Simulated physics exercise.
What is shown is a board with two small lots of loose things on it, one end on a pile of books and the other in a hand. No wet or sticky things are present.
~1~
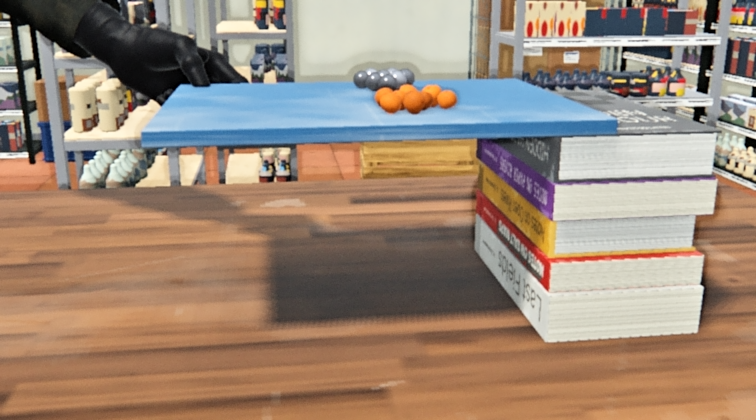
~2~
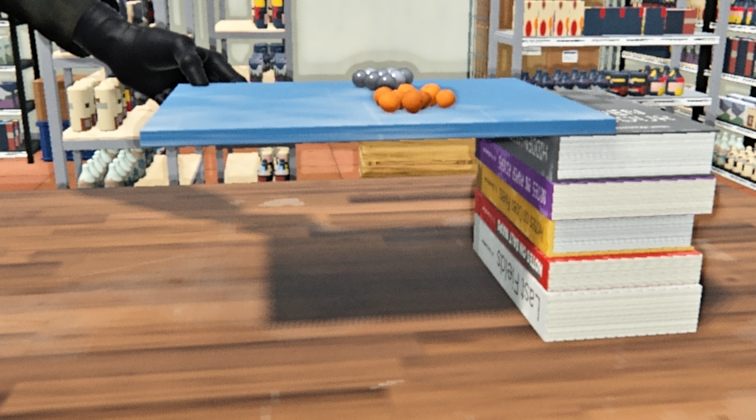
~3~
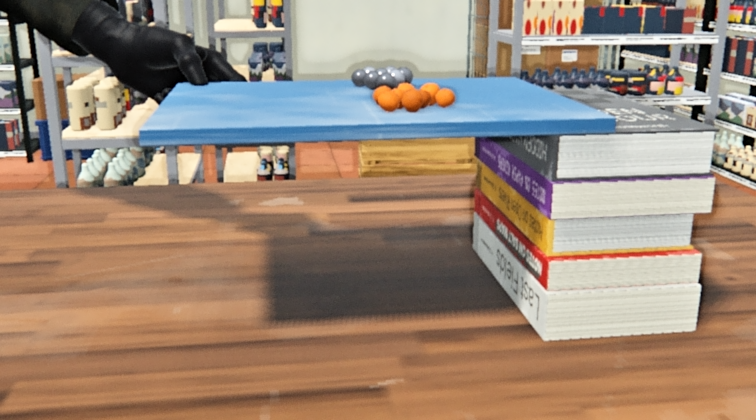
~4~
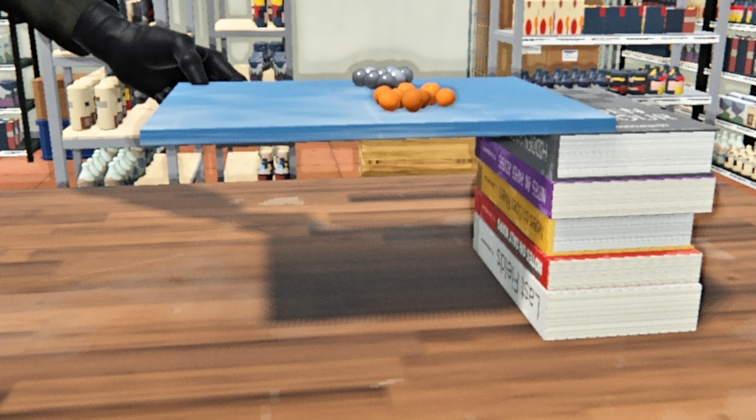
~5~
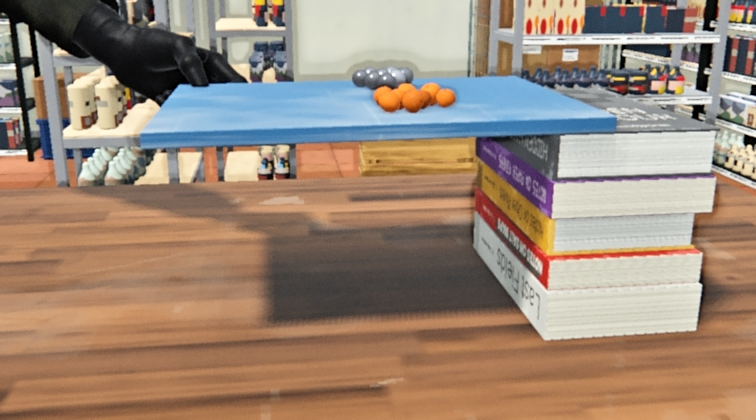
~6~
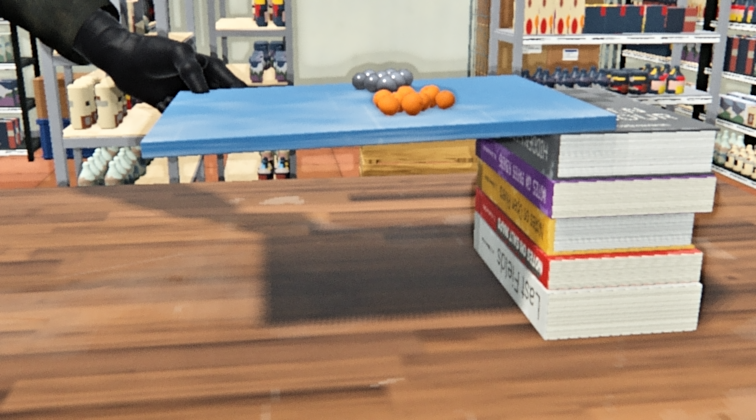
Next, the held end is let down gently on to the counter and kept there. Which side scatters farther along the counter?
It's the farther one that ends up farther out.
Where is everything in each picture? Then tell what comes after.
Held end of the board (158, 137), level; book pile (581, 129), tall, over half the board's length; front batch (400, 100), a few coated peanuts; back batch (384, 79), a few steel balls, in the first picture.
Held end of the board (157, 136), level; back batch (382, 78), in the second picture.
Held end of the board (156, 135), level; front batch (398, 99), in the third picture.
Held end of the board (157, 135), level; back batch (382, 77), in the fourth picture.
Held end of the board (158, 138), level; front batch (399, 99), in the fifth picture.
Held end of the board (158, 147), down by 2°; book pile (580, 127); front batch (398, 102), not moving; back batch (382, 80), not moving, in the sixth picture.
Then, 0.39 s later than the last frame, board sloping at 11°; front batch every one still on the board; back batch every one still on the board.
Then, 0.88 s later than the last frame, board sloping at 24°; front batch mostly at the foot of the board; back batch mostly up to a board's length out.
Then, 1.41 s later than the last frame, board resting at 35°; front batch mostly up to a board's length out; back batch mostly one to two board lengths out.
When it is over, board resting at 35°; front batch mostly up to a board's length out; back batch mostly more than two board lengths out, roughly half gone off the counter; the back batch has gone farther.
